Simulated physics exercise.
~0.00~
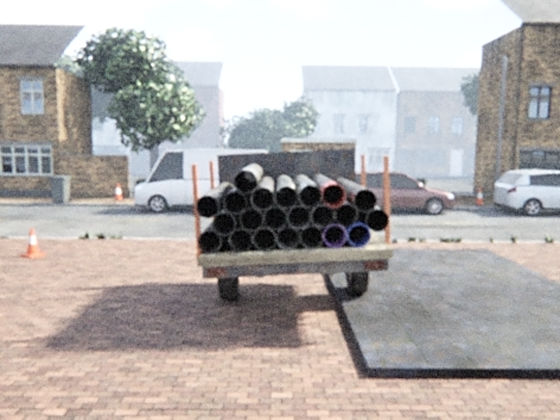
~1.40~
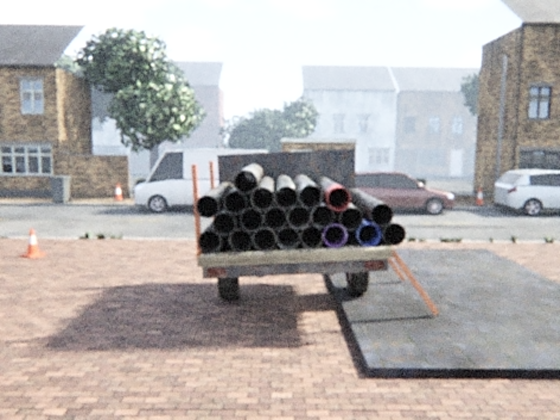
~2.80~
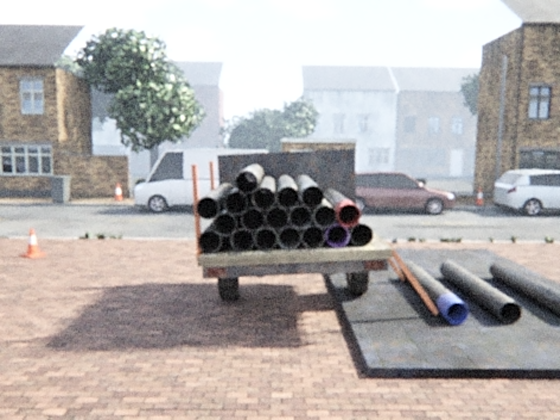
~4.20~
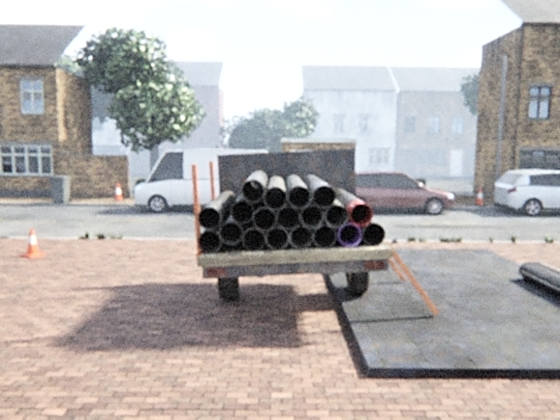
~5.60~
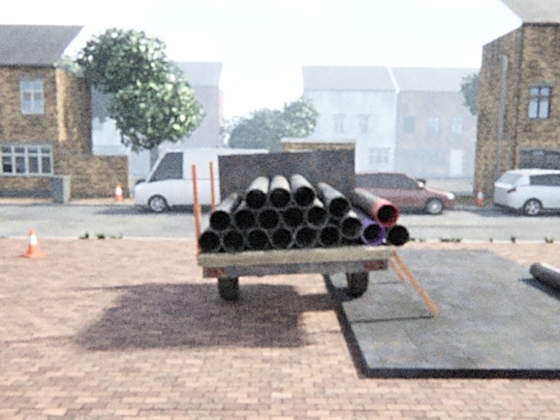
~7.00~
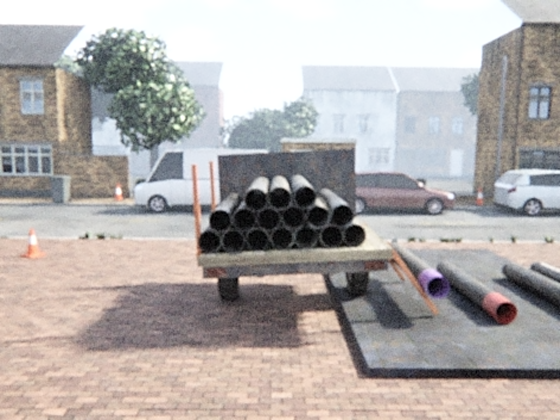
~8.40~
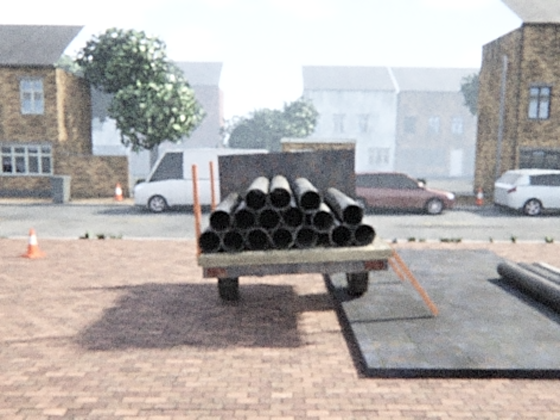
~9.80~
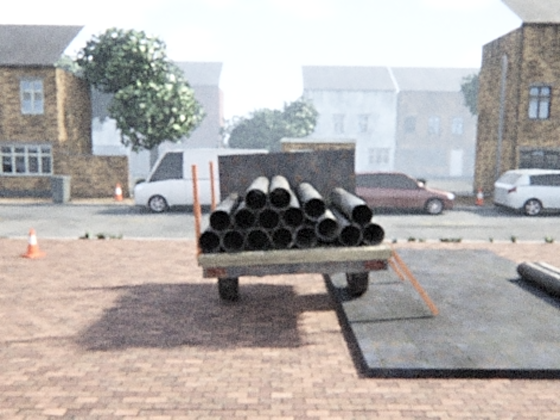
To begin with, a flat trailer seen from behind holds a stack of dark pipes between orange posts, with houses and parked cars across the street. The posts on the right swing down, and the pipes on that side start shifting. The blue-marked pipe drops off with others and rolls right across the dark slab, while the red and purple ones stay aboard for a while. Both then edge rightward, fall, and roll away too. Finally, all three coloured pipes are off the trailer, and a smaller pile of black pipes remains on the deck.
